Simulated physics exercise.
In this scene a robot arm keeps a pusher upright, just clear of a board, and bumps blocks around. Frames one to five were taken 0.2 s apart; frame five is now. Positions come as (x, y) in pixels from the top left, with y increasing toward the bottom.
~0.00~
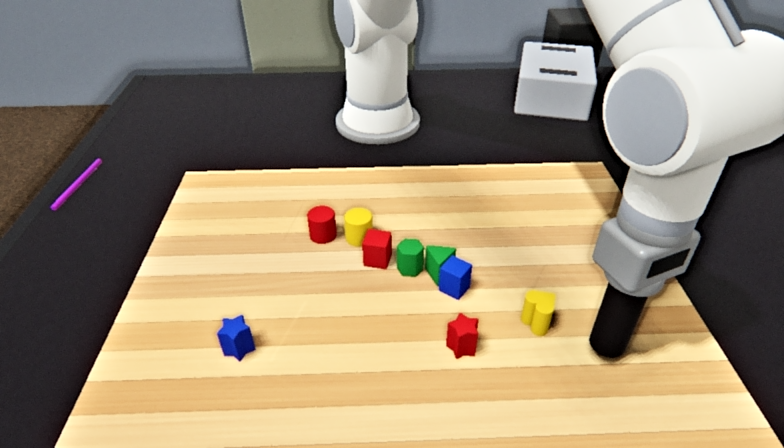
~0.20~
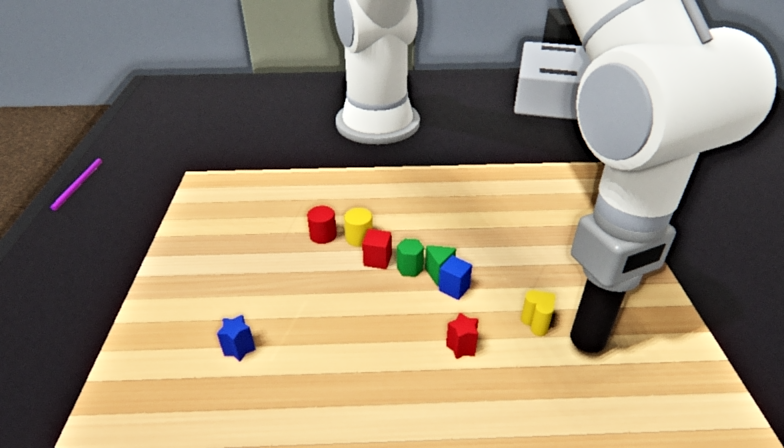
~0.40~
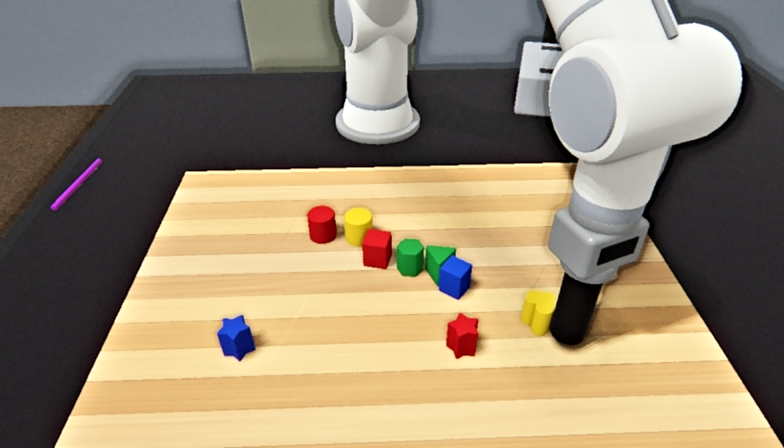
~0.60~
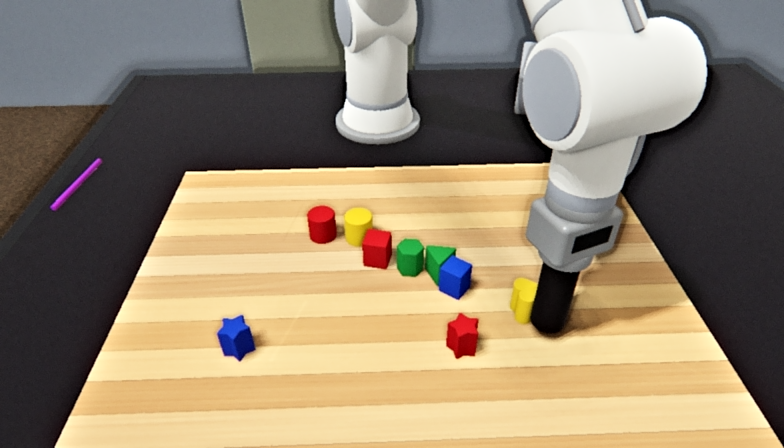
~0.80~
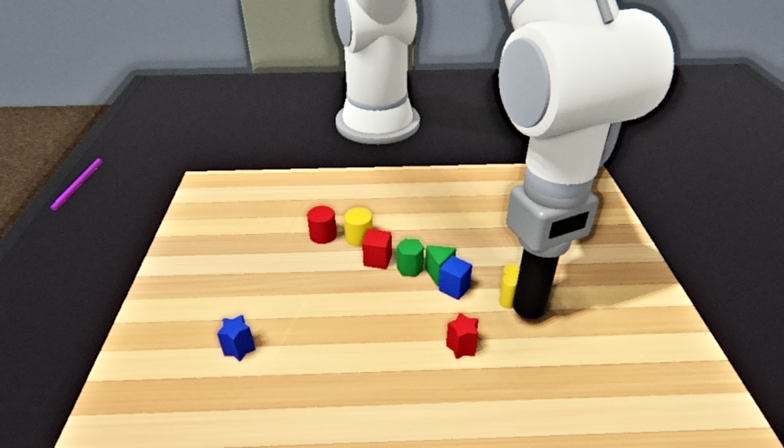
A white robot arm with a black cylindrical tip moves left and slightly away across a pale striped wooden board, seen from above by a still camera. Red, yellow, green and blue blocks form a slanting row near the middle, with blue and red stars nearer the viewer and another arm behind. The tip reaches the yellow heart-shaped block and pushes it leftward and back, while the other blocks stay put.
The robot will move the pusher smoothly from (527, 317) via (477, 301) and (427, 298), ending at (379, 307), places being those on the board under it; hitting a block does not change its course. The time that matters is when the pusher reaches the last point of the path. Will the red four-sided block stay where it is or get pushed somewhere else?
Here's my answer: The red four-sided block remains in position.
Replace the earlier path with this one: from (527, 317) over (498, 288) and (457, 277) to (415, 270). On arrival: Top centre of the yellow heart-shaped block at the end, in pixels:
I'd expect the centre of its top face to be at (481, 240).
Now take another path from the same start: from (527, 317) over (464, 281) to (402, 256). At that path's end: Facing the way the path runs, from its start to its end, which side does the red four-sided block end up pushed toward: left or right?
That block drifts left.
What follows on the original path. One third of the way, pusher at (478, 292); yellow heart-shaped block at (499, 263), turned 50° clockwise.
Two thirds of the way, pusher at (428, 289); green six-sided block at (403, 242), turned 20° anticlockwise; green triangular block at (430, 241), turned 45° clockwise; blue four-sided block at (426, 256), turned 50° clockwise; yellow heart-shaped block at (499, 263), turned 50° clockwise.
At the end, pusher at (378, 297); red four-sided block in place; green six-sided block at (403, 242), turned 20° anticlockwise; green triangular block at (430, 241), turned 45° clockwise; blue four-sided block at (426, 256), turned 50° clockwise; yellow heart-shaped block at (499, 263), turned 50° clockwise.
